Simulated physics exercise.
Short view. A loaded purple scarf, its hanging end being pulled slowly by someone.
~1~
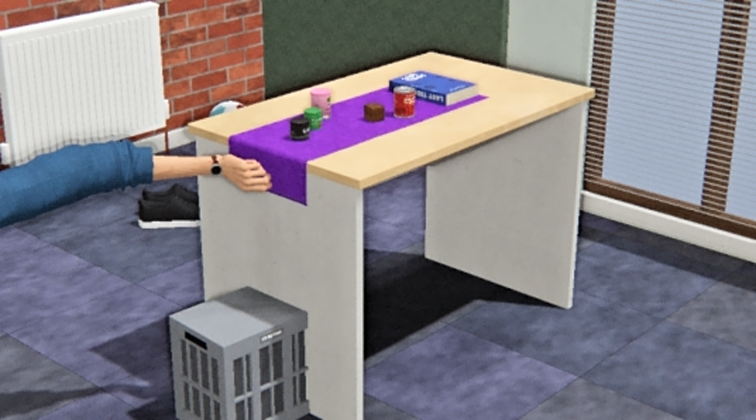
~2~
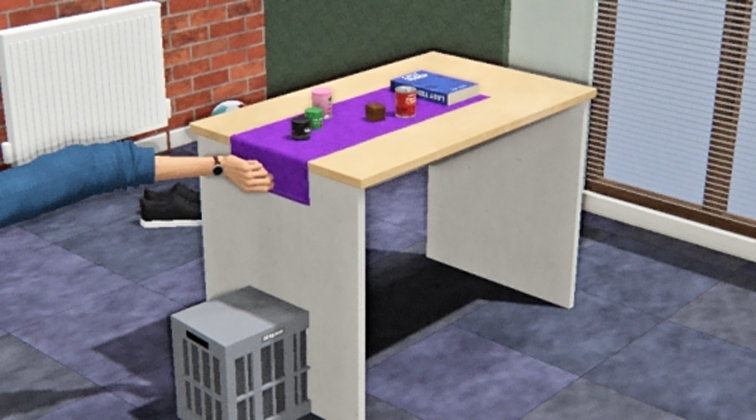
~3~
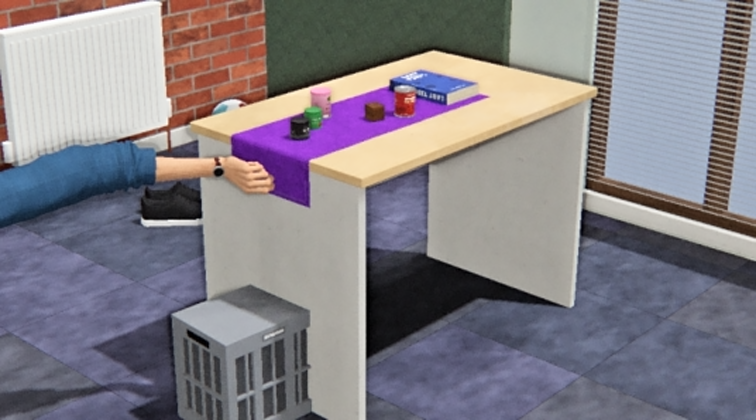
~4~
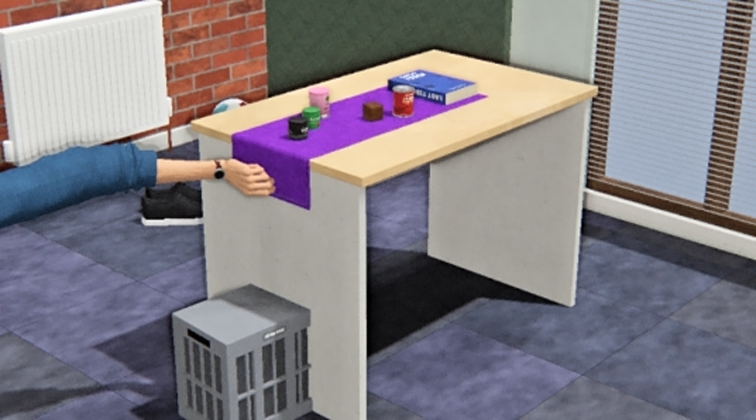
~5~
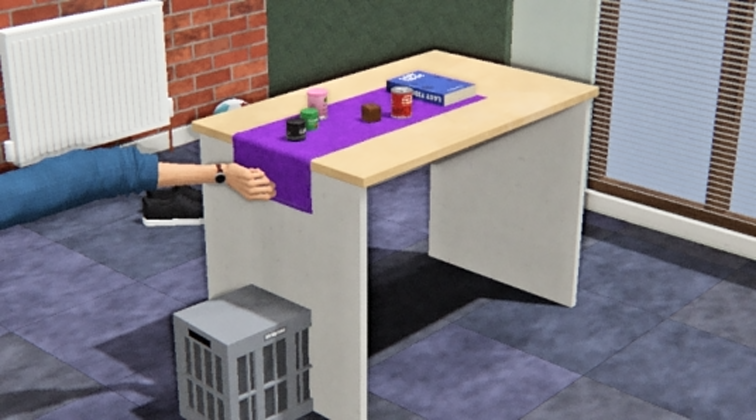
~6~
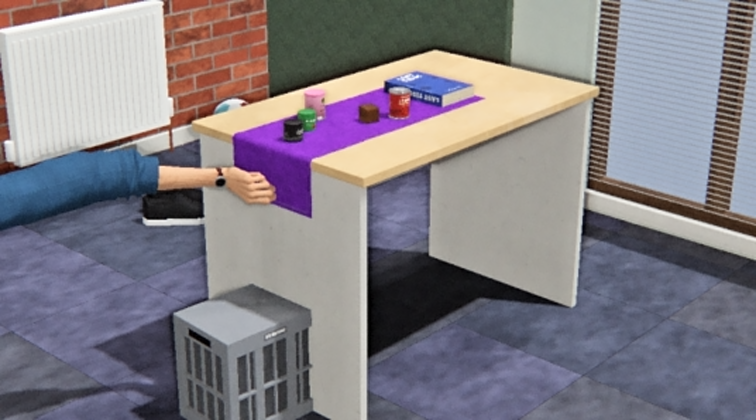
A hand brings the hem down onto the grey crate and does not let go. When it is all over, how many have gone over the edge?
Well, the number that leaves the top comes to exactly three there.
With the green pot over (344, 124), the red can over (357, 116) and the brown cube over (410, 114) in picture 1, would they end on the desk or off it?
Green pot dropped, red can kept, brown cube kept.
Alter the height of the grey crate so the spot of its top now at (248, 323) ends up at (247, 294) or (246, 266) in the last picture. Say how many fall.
Counting them gives 2 and 1.
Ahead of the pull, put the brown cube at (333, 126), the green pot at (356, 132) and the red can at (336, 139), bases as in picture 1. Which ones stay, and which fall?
Of the three, the brown cube takes a tumble, the green pot takes a tumble, the red can takes a tumble.
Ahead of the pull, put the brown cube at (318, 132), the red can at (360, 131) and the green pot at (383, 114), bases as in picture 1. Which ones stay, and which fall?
The brown cube? It tips off. The red can tips off, and the green pot stays where it is.
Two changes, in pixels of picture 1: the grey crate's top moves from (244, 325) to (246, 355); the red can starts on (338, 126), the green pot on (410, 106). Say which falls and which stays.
Red can: Off. Green pot: Still up.
Soon after, hem near (272, 268); black pot and green pot gone.
After that, hem on the crate; black pot, green pot and pink can gone.
In the end, hem on the crate; black pot, green pot and pink can gone. The answer is three.
